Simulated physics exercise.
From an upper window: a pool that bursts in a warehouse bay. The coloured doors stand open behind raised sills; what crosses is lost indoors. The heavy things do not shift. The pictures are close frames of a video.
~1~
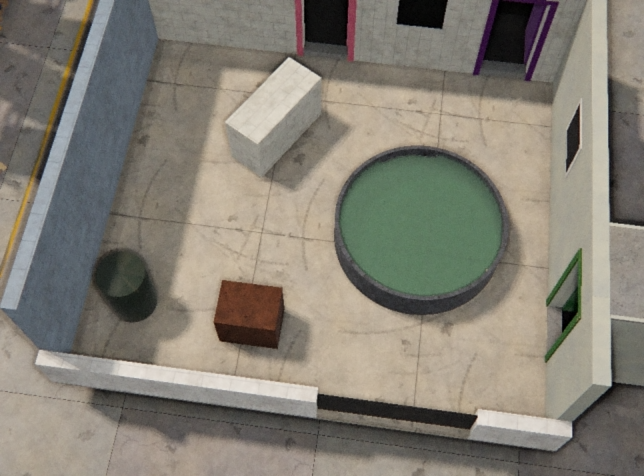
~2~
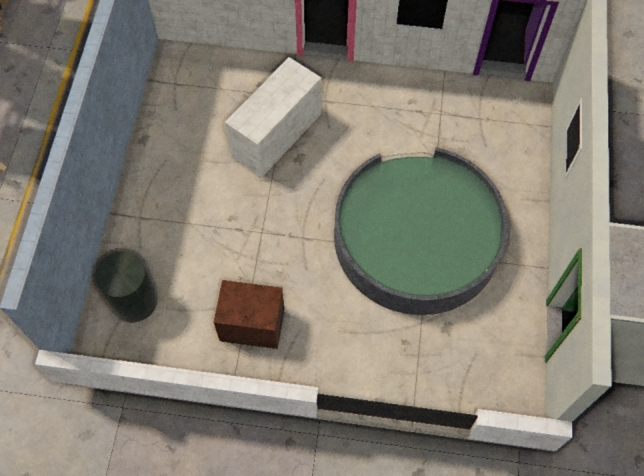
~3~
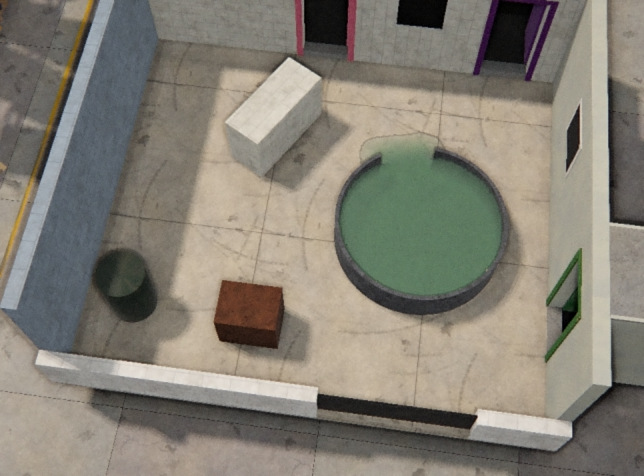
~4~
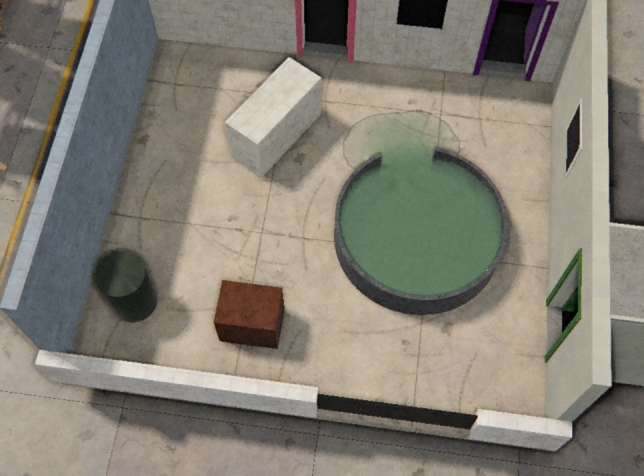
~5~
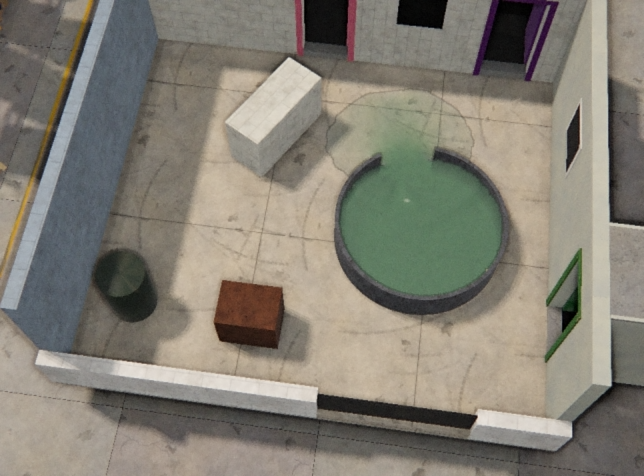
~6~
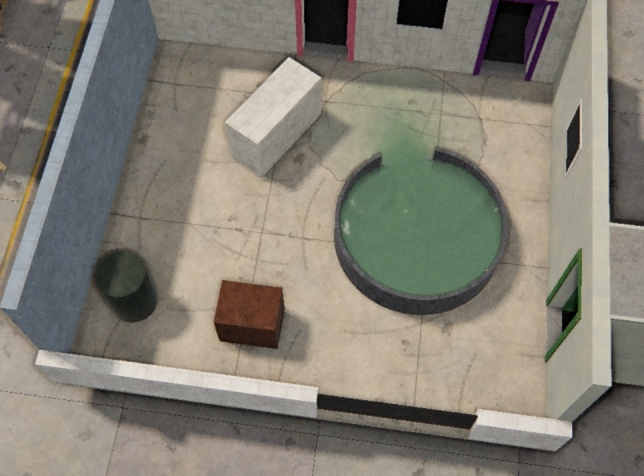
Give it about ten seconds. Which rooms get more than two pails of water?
The purple door holds within the limit; the pink door floods; the green door holds within the limit.
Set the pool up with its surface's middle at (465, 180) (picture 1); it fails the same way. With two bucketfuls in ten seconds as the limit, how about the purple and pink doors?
One by one: The purple one passes that mark, the pink one holds.
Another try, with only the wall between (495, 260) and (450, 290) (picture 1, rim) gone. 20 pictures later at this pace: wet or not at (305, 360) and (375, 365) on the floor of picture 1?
One after the other: Awash, covered.
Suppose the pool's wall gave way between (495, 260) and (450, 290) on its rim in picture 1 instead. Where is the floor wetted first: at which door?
The green door.
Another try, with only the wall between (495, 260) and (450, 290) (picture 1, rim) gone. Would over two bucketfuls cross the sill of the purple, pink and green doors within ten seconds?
My reading: The purple door is under, the pink door holds, the green door takes more.
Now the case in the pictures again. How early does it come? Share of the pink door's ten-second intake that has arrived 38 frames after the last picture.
Near 95 in a hundred.
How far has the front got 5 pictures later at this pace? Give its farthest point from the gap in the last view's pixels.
At about (290, 57).
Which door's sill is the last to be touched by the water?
That is the one in green.
A moment on, water covers 15 % of the floor; the purple door wet at the sill, nothing in, the pink door wet at the sill, nothing in, the green door not reached.
Next, water covers 20 % of the floor; the purple door wet at the sill, nothing in, the pink door under two buckets in, the green door not reached.
Then, water covers 40 % of the floor; the purple door wet at the sill, nothing in, the pink door over two buckets in, the green door not reached.
Later, water covers 65 % of the floor; the purple door wet at the sill, nothing in, the pink door over two buckets in, the green door wet at the sill, nothing in.
In the end, water covers 95 % of the floor; the purple door wet at the sill, nothing in, the pink door far over two buckets in, the green door wet at the sill, nothing in.
